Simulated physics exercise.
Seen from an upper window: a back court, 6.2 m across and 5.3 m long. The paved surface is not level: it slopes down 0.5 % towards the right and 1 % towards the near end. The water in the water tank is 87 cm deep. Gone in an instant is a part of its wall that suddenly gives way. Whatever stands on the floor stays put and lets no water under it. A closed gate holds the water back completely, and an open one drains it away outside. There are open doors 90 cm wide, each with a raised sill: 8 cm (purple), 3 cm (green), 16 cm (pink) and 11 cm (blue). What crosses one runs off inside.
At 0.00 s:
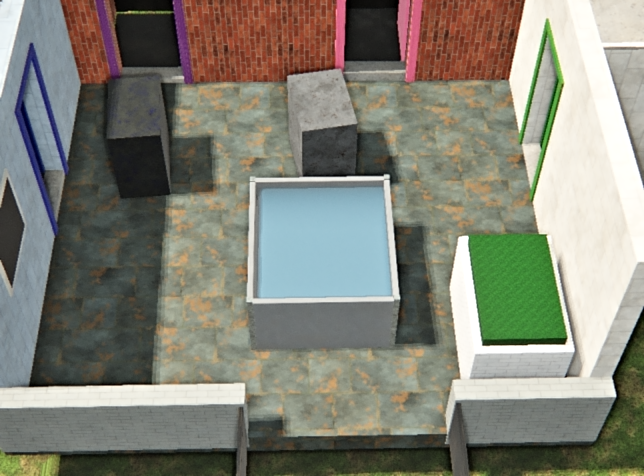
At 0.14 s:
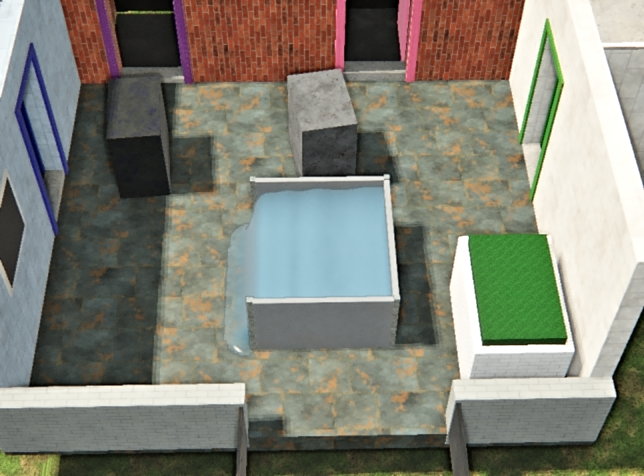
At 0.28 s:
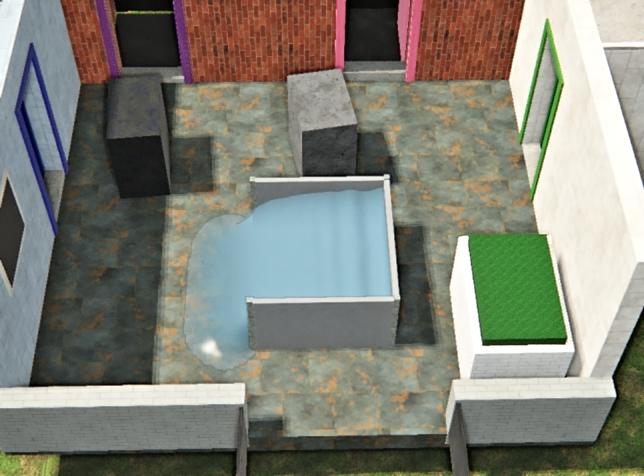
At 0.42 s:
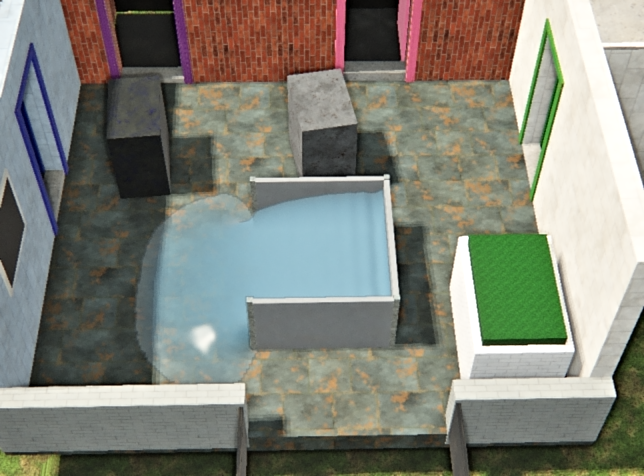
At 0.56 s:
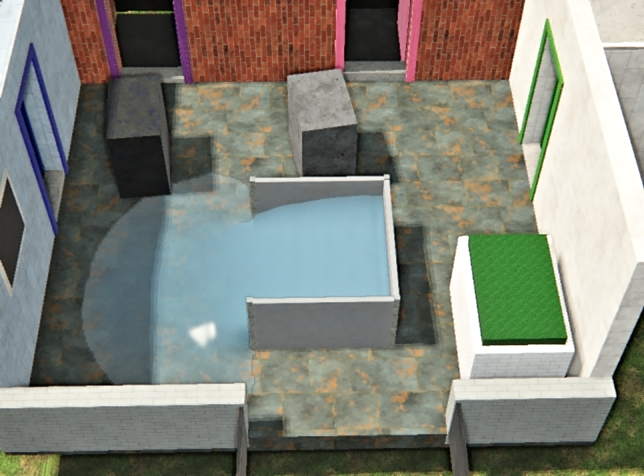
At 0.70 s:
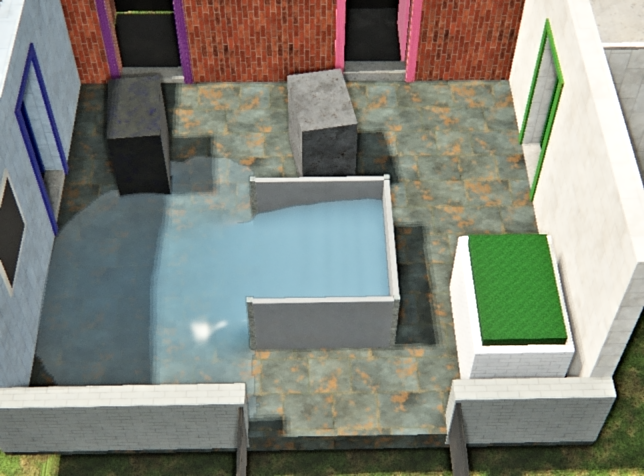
The video shows a paved court with a square water tank whose left wall suddenly disappears; water pours out through the gap and spreads leftward across the paving in a widening sheet, reaching the dark block and the left wall.
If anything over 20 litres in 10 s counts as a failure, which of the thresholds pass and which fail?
The purple door fails. The green door fails. The pink door passes. The blue door fails.
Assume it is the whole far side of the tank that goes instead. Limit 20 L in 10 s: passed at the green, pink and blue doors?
Here's how it goes: Green exceeds it, pink falls short, blue falls short.
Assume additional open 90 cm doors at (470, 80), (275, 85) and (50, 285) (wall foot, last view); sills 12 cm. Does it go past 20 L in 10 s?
In that order: Short of it, short of it, beyond it.
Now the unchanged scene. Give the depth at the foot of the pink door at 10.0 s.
Roughly 3.5 centimetres.
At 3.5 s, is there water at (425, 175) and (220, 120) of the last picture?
Untouched, soaked.
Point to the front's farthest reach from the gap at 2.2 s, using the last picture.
Roughly at pixel (81, 89).
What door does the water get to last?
Door: Green.
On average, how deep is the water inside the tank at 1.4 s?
The mean depth is around 31 cm.
After 1.4 s water covers 35 % of the floor and is deepest (57 cm) near (24, 421); purple door not reached, green door not reached, pink door not reached, blue door 28 cm at the sill, 32 L in.
After 2.2 s water covers 40 % of the floor and is deepest (41 cm) near (24, 421); purple door 10 cm at the sill, 0 L in, green door not reached, pink door not reached, blue door 25 cm at the sill, 116 L in.
After 3.5 s water covers 55 % of the floor and is deepest (22 cm) near (78, 107); purple door 14 cm at the sill, 34 L in, green door not reached, pink door not reached, blue door 16 cm at the sill, 161 L in.
After 6.0 s water covers 85 % of the floor and is deepest (14 cm) near (573, 412); purple door 8 cm at the sill, 68 L in, green door not reached, pink door 7 cm at the sill, 0 L in, blue door 7 cm at the sill, 173 L in.
After 10.0 s water covers 100 % of the floor and is deepest (12 cm) near (552, 305); purple door 3 cm at the sill, 69 L in, green door 8 cm at the sill, 46 L in, pink door 4 cm at the sill, 0 L in, blue door 4 cm at the sill, 173 L in.
